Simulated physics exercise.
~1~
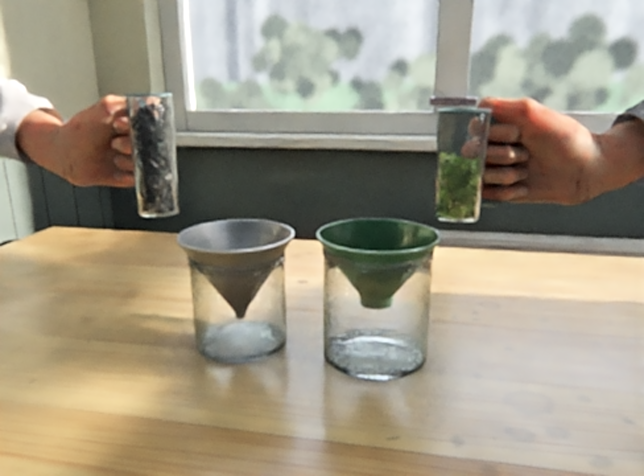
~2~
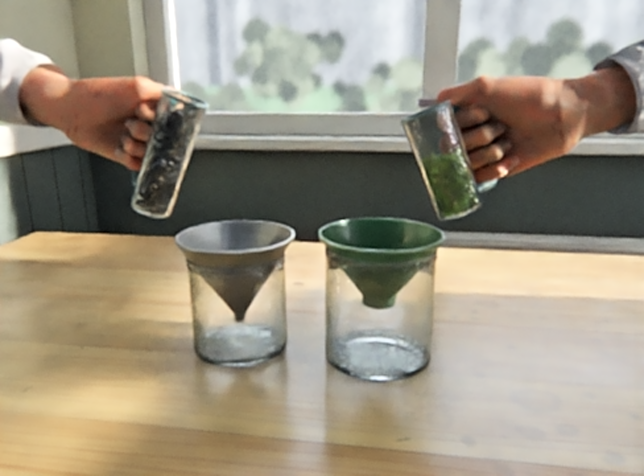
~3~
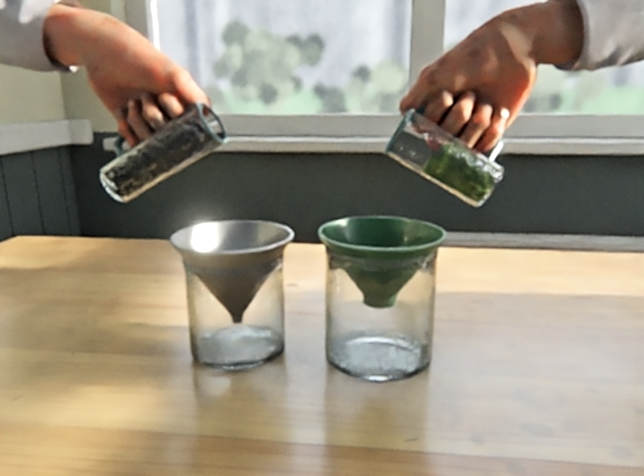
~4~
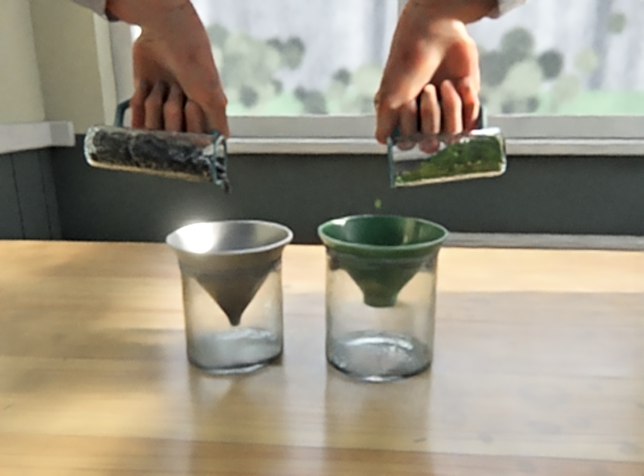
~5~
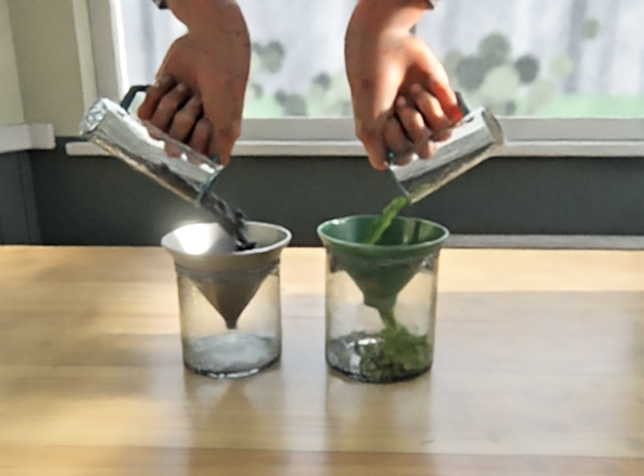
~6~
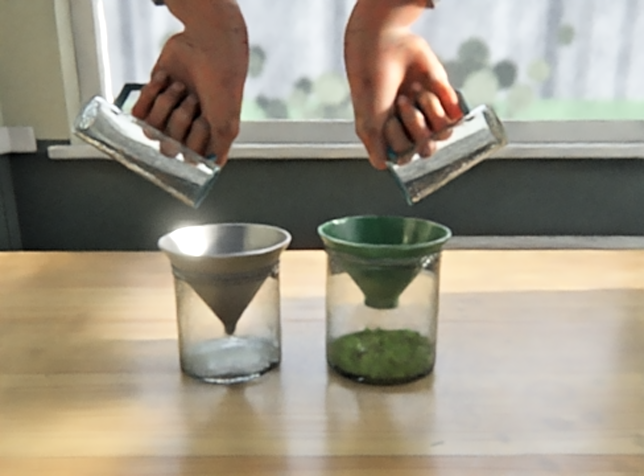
Hands tipping glass cups of dark and green bits into funnels, the green filling its jar, the left jar staying empty.
